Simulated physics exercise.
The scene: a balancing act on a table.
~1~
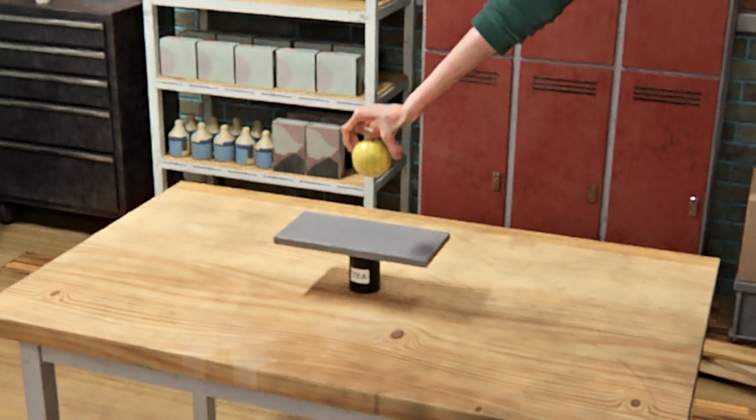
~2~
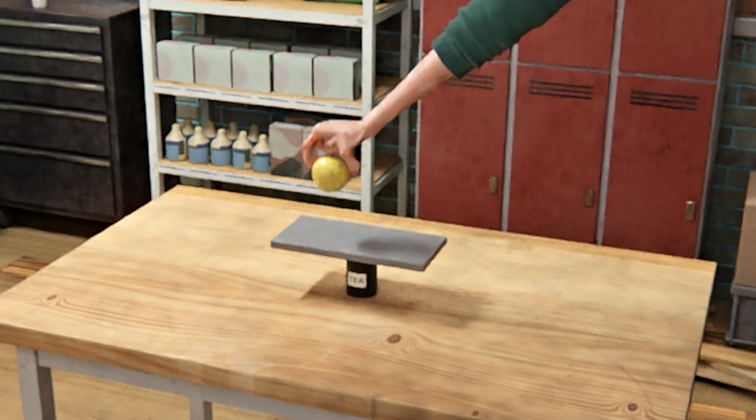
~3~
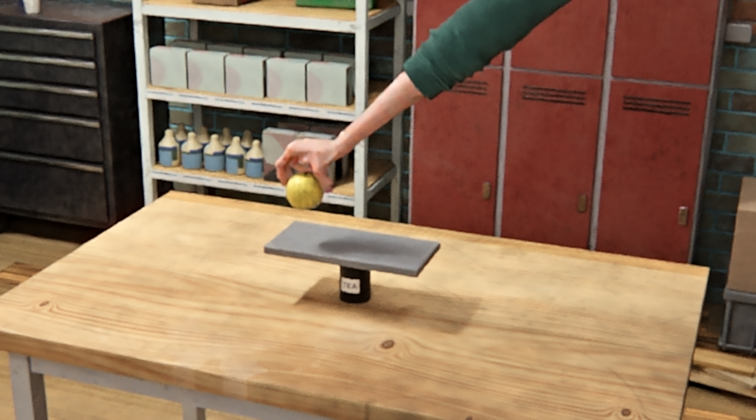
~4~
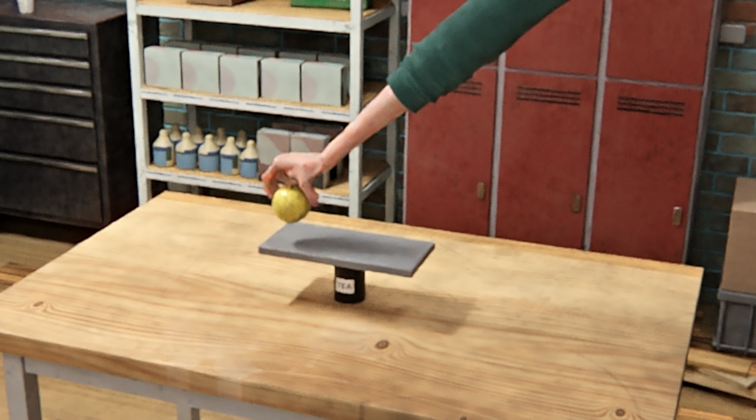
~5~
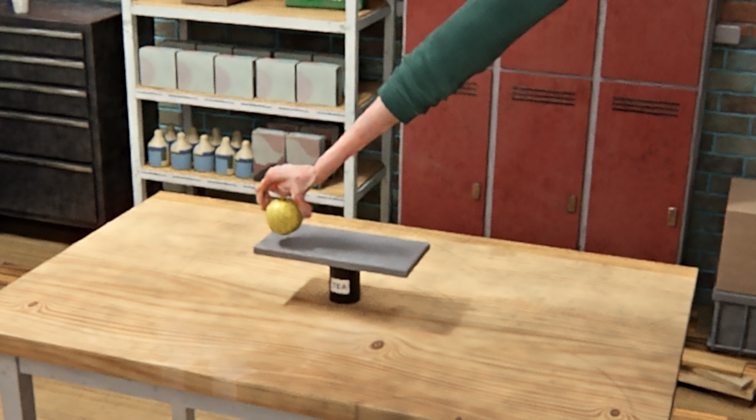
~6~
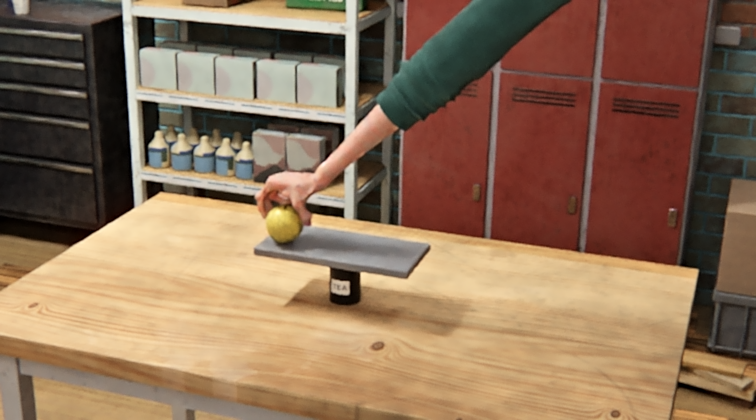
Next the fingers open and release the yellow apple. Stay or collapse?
In the end the stack comes apart.
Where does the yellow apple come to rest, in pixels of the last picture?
Around (247, 273).
Then, 0.40 s after the last picture, yellow apple now fallen; grey lid tipped 50° from how it was.
Then, 0.90 s after the last picture, grey lid tipped 38° from how it was.
At rest, fallen, yellow apple; the other 2 in place. Seen from the same camera at the end, yellow apple near (247, 273). The stack gives way.
